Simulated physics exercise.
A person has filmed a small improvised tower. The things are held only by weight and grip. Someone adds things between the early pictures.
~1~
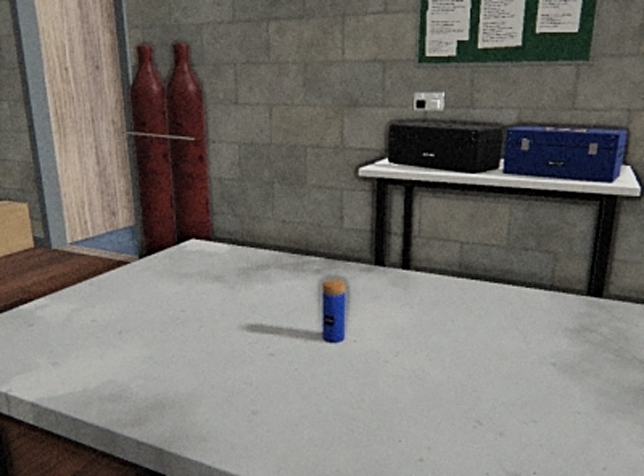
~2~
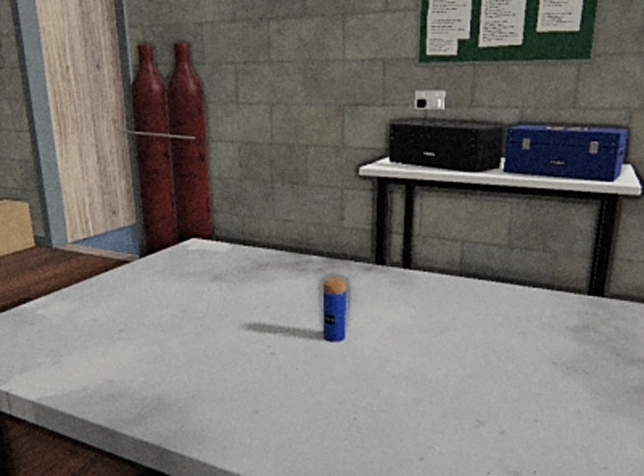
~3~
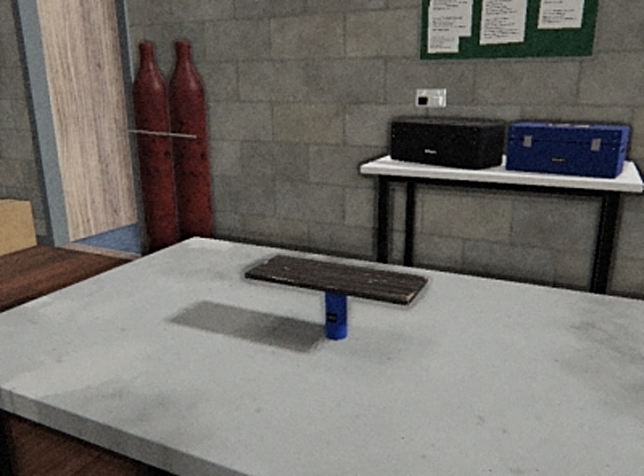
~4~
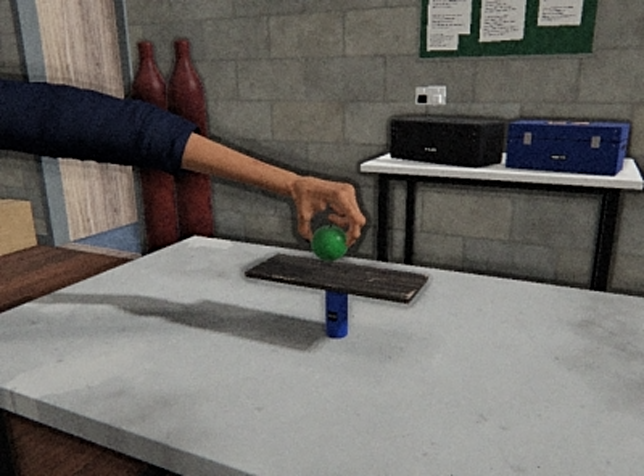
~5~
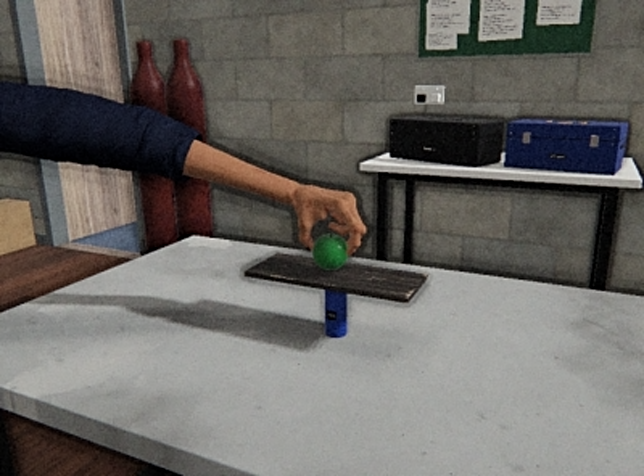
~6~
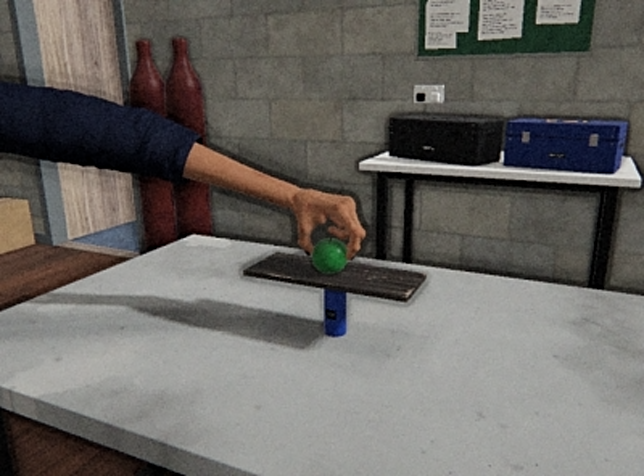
A dark plank appears on top of an upright blue shaker with an orange top, and then a dark-sleeved arm is in view from the left, its hand lowering a green apple slightly onto the plank. The shaker stands mid-table on a pale tabletop, seen from slightly above by a nearly still camera. Behind, in a grey block-walled room, are red cylinders at left and black and blue cases at right.
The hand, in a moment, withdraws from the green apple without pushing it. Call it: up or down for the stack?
Up - it stays standing.
Then, 0.80 s past the last view, nothing moves.
Then, 1.70 s past the last view, things are still on the move.
Finally, all 3 still in place. Final places as the last picture's camera would see them, green apple near (330, 256). The stack stays up.
